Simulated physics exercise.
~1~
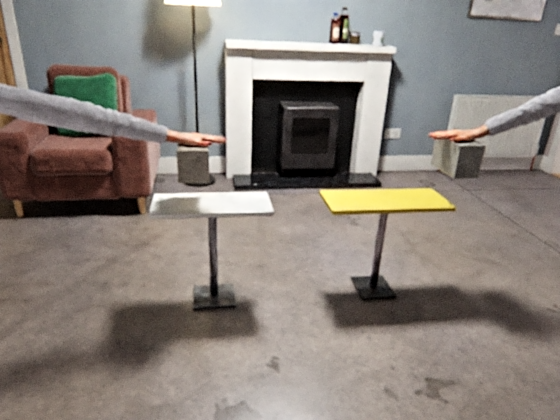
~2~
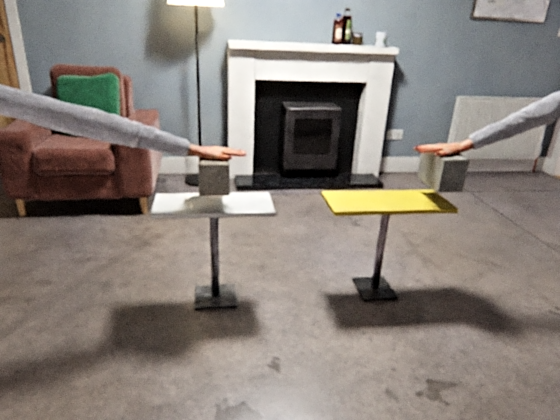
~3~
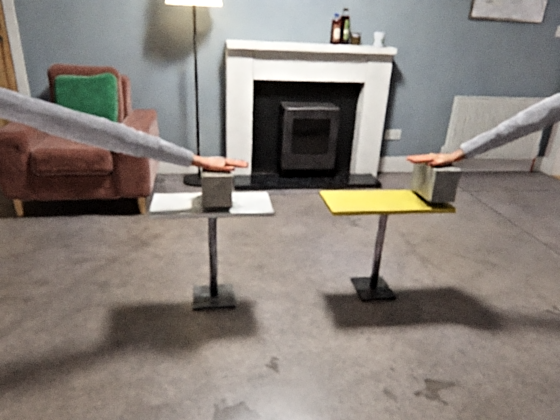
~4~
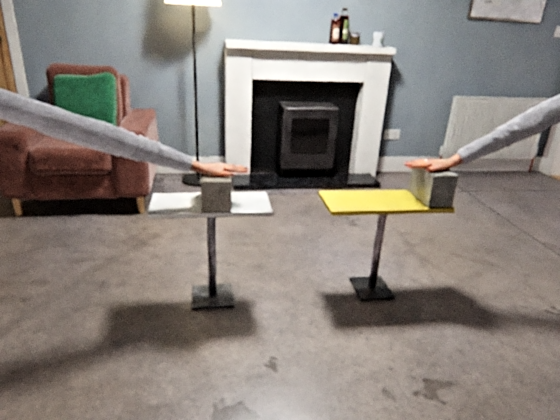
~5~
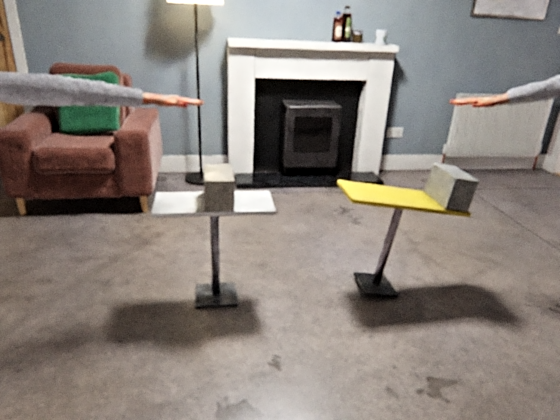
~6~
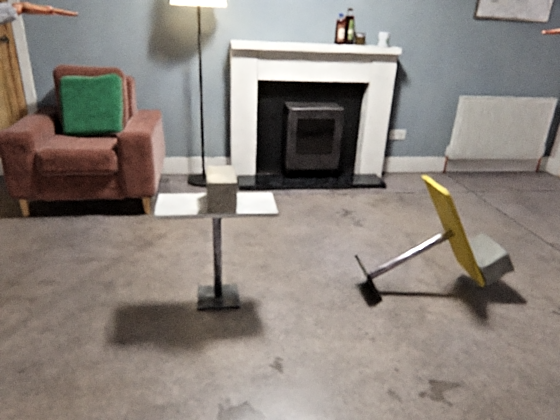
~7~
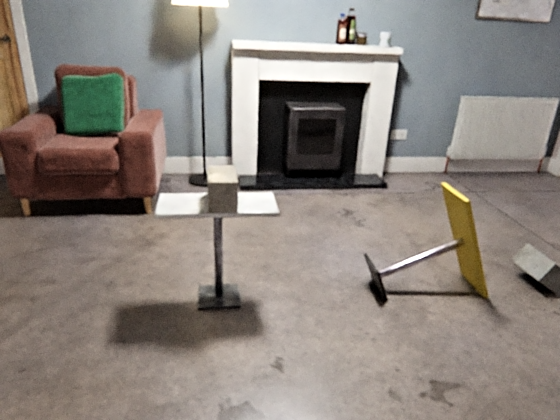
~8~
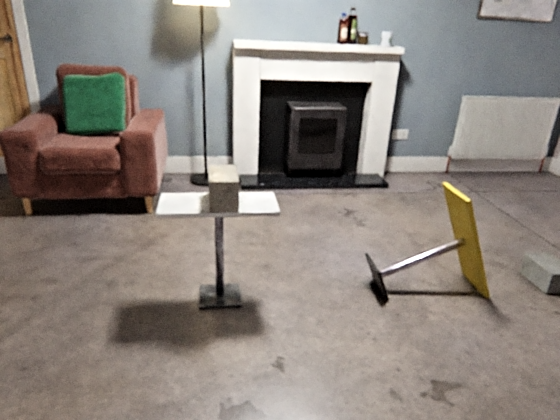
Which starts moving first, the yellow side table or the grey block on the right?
The grey block on the right moves first, as the hand lowers it onto the tabletop. The yellow side table only starts tipping later, once the hand has let go.
